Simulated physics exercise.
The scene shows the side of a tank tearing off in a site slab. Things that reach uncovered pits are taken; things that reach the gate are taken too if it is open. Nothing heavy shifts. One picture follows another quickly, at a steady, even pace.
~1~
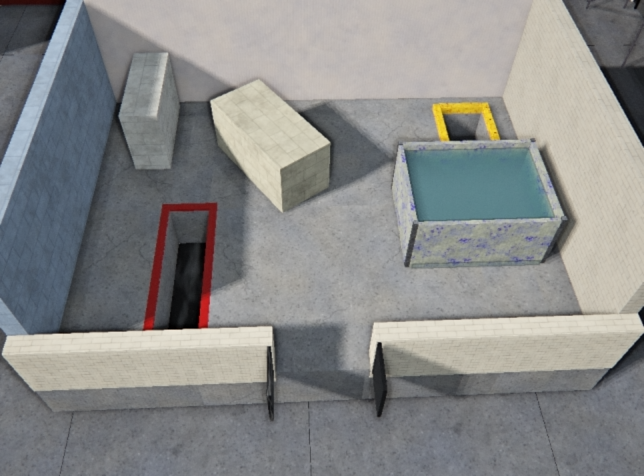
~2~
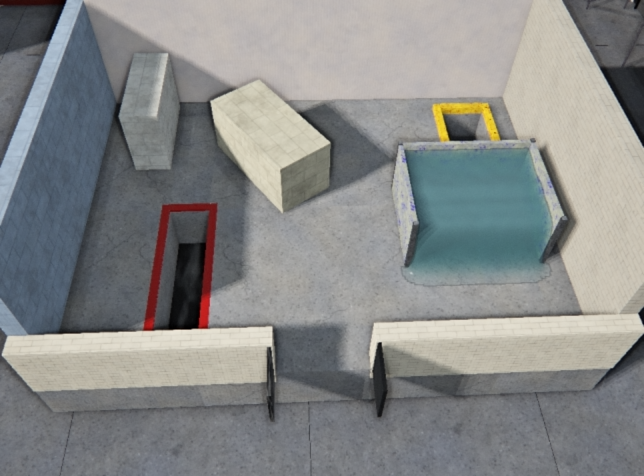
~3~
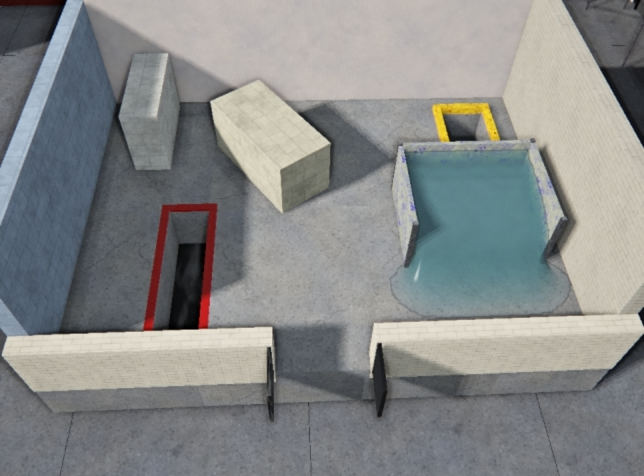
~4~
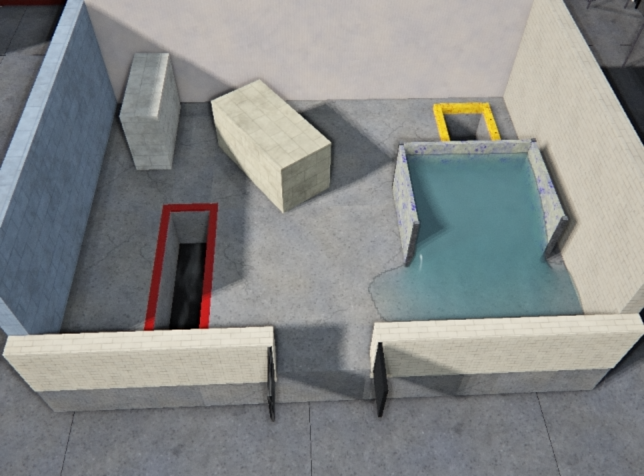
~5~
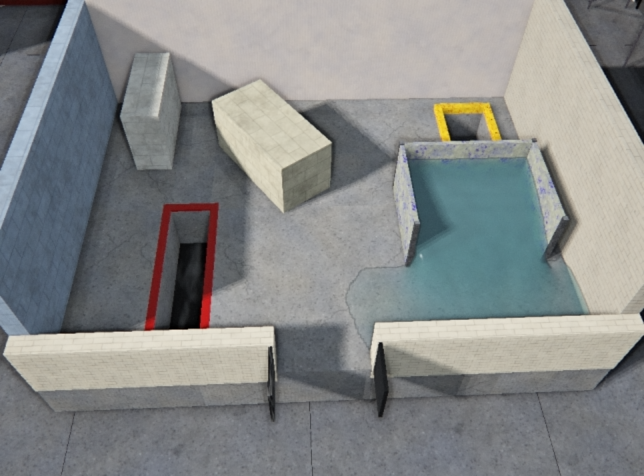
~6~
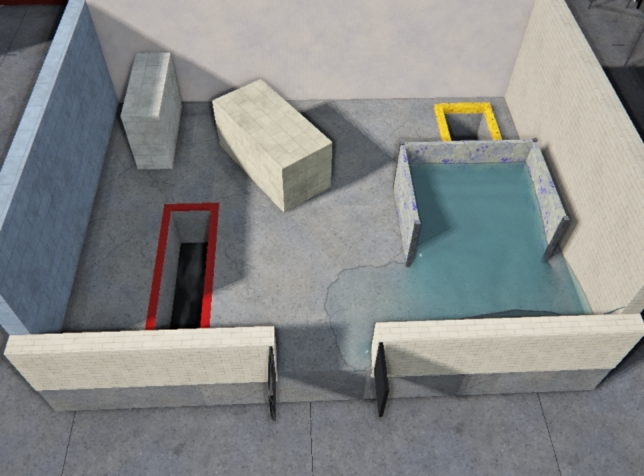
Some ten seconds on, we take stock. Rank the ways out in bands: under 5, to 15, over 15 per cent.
The gate lands in the middle band - five to fifteen per cent; the yellow pit lands in the bottom band - below five per cent; the red pit lands in the top band - past fifteen per cent.
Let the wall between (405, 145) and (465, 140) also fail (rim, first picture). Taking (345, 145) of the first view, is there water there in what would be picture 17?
Bottom line - sodden.
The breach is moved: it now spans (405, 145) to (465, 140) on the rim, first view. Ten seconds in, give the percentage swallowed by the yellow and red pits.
Yellow 8 %, red 14 %.
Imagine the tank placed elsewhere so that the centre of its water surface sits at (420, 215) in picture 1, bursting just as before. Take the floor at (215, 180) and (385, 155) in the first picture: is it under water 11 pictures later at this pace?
Outcome, point 1 then point 2: Unwetted / unwetted.
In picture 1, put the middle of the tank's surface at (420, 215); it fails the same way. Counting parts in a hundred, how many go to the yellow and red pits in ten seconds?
Estimated shares - yellow: Some 6 in a hundred; red: Some 14 in a hundred.
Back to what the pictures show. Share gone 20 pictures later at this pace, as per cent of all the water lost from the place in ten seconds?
I'd estimate some 40 per cent.
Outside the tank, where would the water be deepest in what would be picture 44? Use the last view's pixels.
Close to (562, 345).
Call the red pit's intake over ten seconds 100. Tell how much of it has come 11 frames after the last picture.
That share would be near 10 %.
A moment on, water covers 20 % of the floor; the gate 1 %, the yellow pit 0 %, the red pit 0 %.
Next, water covers 40 % of the floor; the gate 3 %, the yellow pit 0 %, the red pit 3 %.
Then, water covers 60 % of the floor; the gate 6 %, the yellow pit 1 %, the red pit 13 %.
Later, water covers 80 % of the floor; the gate 8 %, the yellow pit 2 %, the red pit 24 %.
In the end, water covers 90 % of the floor; the gate 10 %, the yellow pit 2 %, the red pit 34 %.
